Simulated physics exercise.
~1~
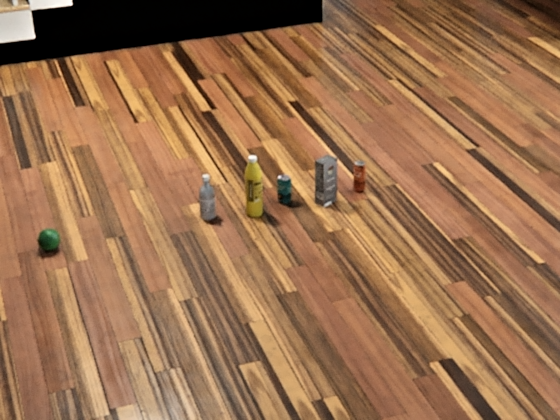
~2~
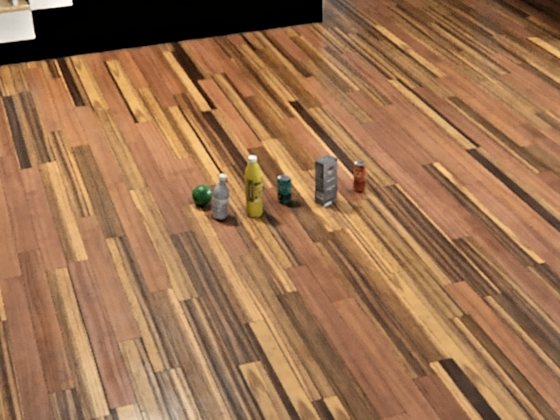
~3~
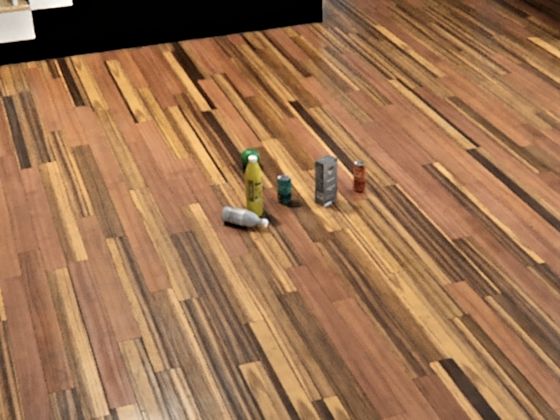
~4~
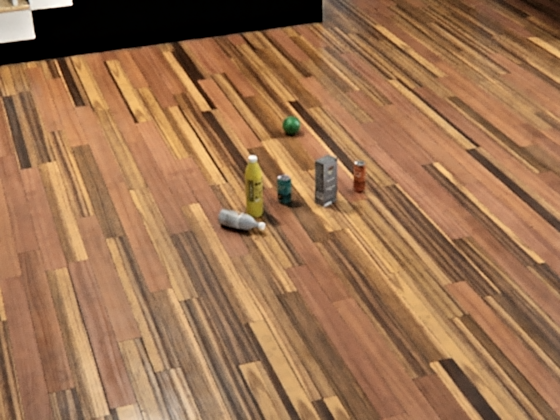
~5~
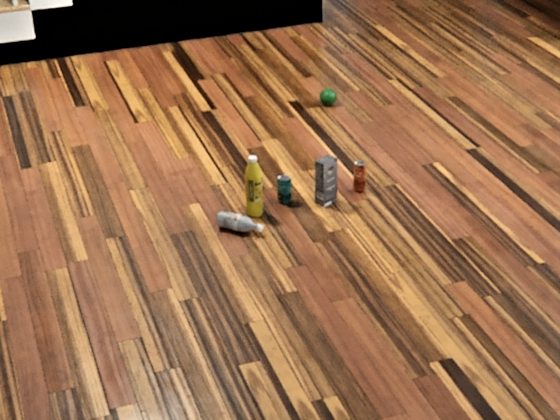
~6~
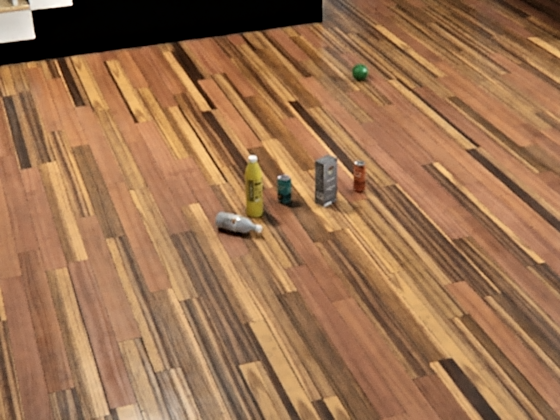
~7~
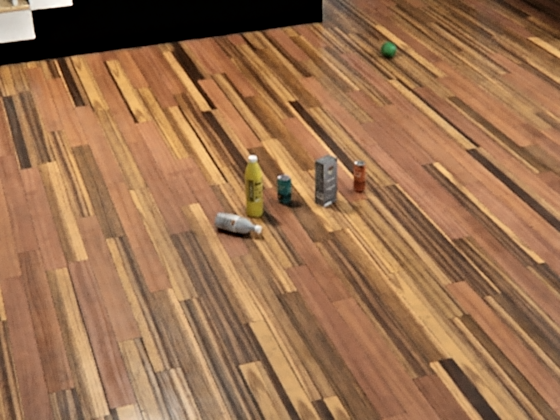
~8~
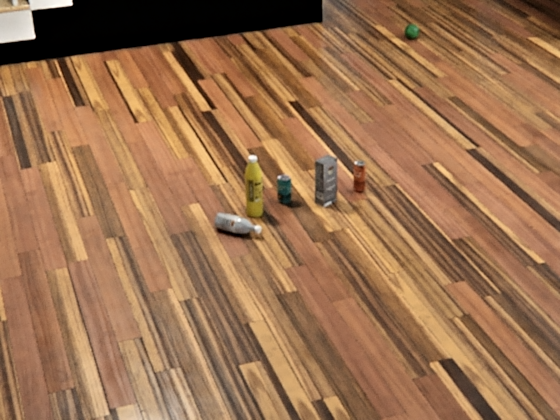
Yellow bottle, carton and cans staying upright on a wooden floor as a green ball rolls in, topples a white bottle and rolls away toward upper right.
